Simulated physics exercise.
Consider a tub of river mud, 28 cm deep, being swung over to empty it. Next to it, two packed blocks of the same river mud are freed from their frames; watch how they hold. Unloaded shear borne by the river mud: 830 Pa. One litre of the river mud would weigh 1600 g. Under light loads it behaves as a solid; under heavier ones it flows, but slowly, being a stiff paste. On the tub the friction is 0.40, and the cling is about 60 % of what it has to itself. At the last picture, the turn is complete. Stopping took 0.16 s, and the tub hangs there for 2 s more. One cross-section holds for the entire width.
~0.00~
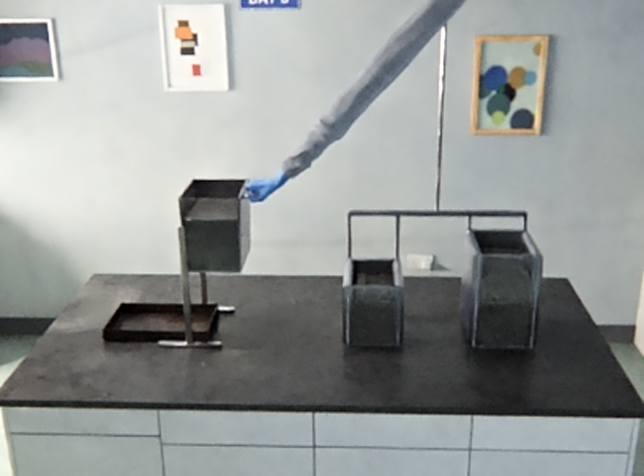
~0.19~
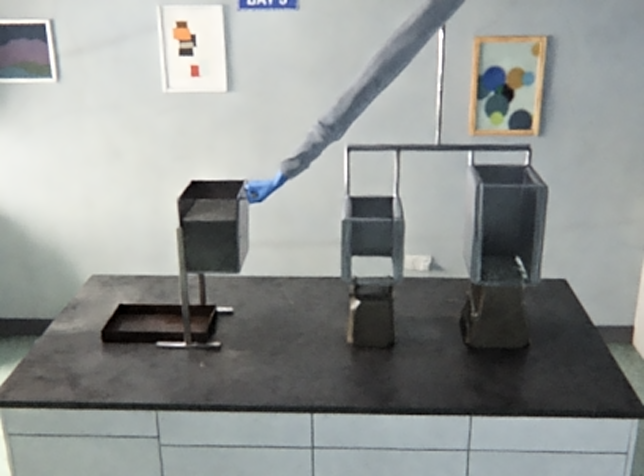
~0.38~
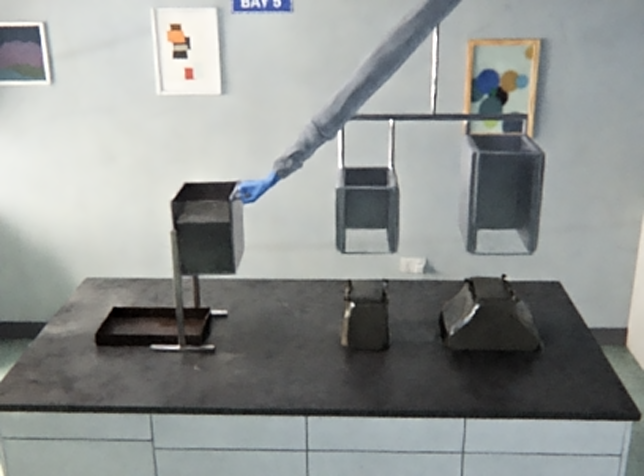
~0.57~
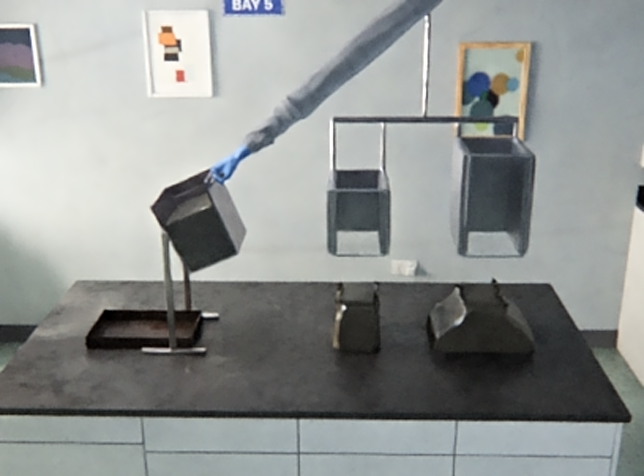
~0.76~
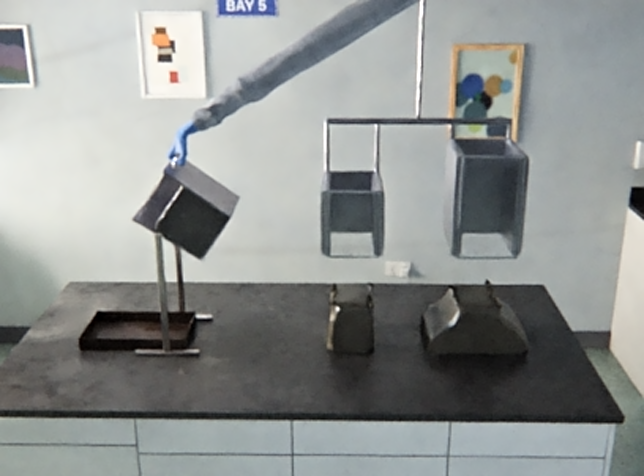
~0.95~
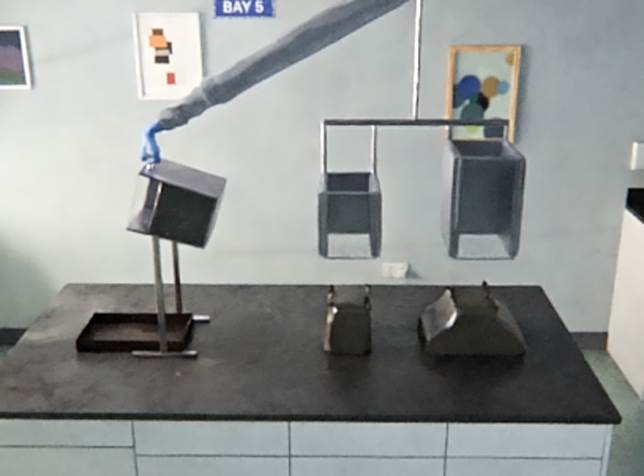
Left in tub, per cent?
100 %.
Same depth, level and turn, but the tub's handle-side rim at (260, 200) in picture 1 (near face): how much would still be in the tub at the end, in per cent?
About 100 per cent.
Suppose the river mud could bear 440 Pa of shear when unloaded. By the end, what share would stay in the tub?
100 %.
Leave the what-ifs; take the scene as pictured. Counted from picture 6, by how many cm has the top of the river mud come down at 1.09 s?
Roughly 0 cm.
After 1.09 s, the tub is at 74 degrees and holds 100 %.
After 1.26 s, the tub is at 74 degrees and holds 100 %.
After 1.43 s, the tub is at 74 degrees and holds 100 %.
After 1.60 s, the tub is at 74 degrees and holds 100 %.
After 2.95 s, the tub is at 74 degrees and holds 100 %.
